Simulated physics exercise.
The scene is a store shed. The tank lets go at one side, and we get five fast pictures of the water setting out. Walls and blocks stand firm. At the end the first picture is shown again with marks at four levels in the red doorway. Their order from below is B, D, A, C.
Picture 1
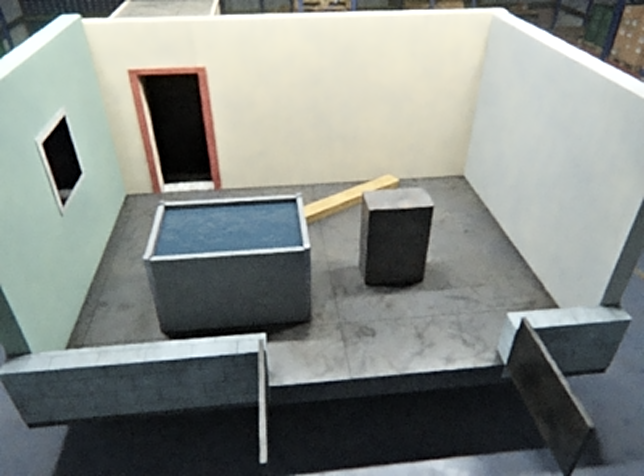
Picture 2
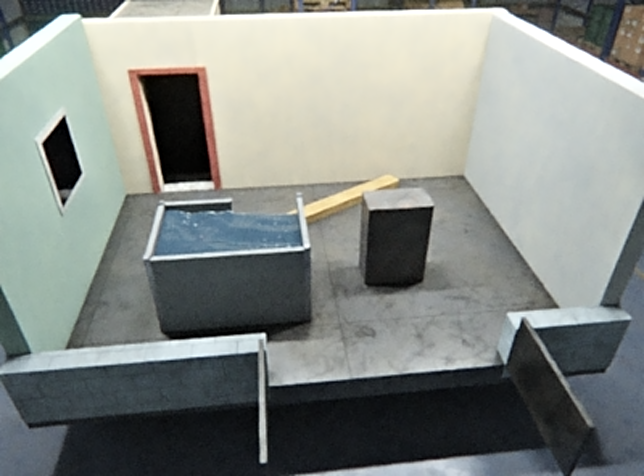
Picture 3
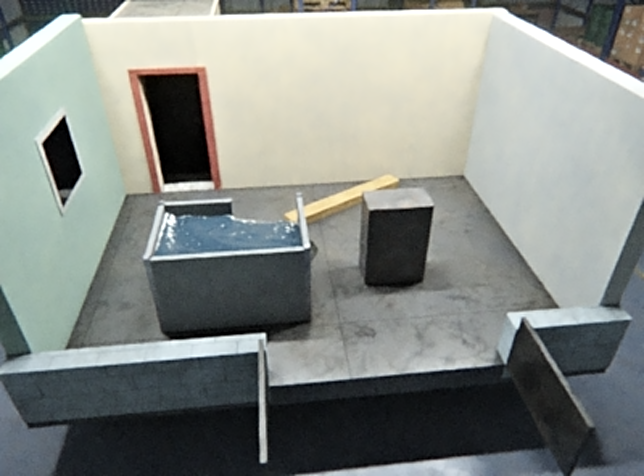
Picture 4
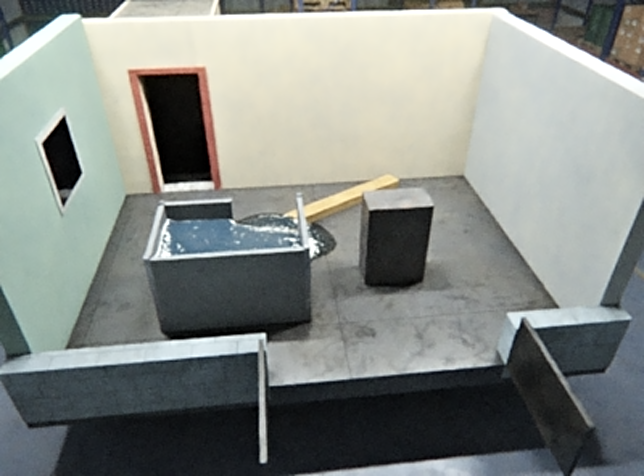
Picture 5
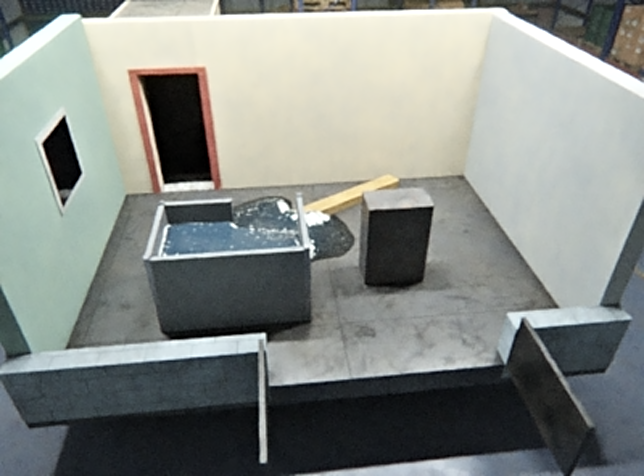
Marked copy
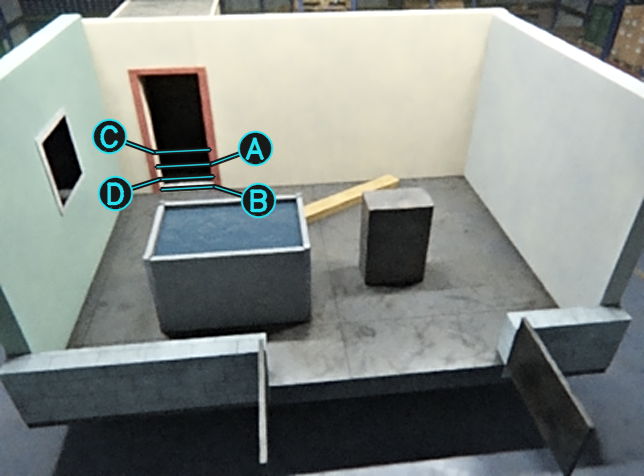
In a store shed with a red doorway, a grey tank sits full of still blue water beside a dark block and a wooden plank. The water drops and churns at the tank's back right corner, then foams as a dark puddle spreads over the floor behind the tank and around the plank's near end.
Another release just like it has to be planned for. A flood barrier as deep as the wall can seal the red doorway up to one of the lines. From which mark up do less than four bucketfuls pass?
D.
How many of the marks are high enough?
Three of the four.
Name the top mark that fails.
That is mark B.
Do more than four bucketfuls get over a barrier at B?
Yes, it does.
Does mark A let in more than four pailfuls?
No, that is safe.
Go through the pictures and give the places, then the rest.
Water in the tank at rest, its middle at (231, 230); foot of the red doorway at (188, 191); open gate at (389, 320), in the first picture.
Water covers 1 % of the ground, its front hidden from here, in the second picture.
Water covers 3 % of the ground, its front hidden from here, in the third picture.
Front seen at (315, 230), 7 % of the ground wet, in the fourth picture.
Front seen at (280, 199), 13 % of the ground wet, in the fifth picture.
On the marked copy, A at (184, 165); B at (188, 188); C at (181, 151); D at (186, 178); from the bottom up B, D, A, C.
Choosing A, nothing gets over.
Choosing B, about 13 bucketfuls get in.
Choosing C, nothing gets over.
Choosing D, a splash gets over, under a bucket.
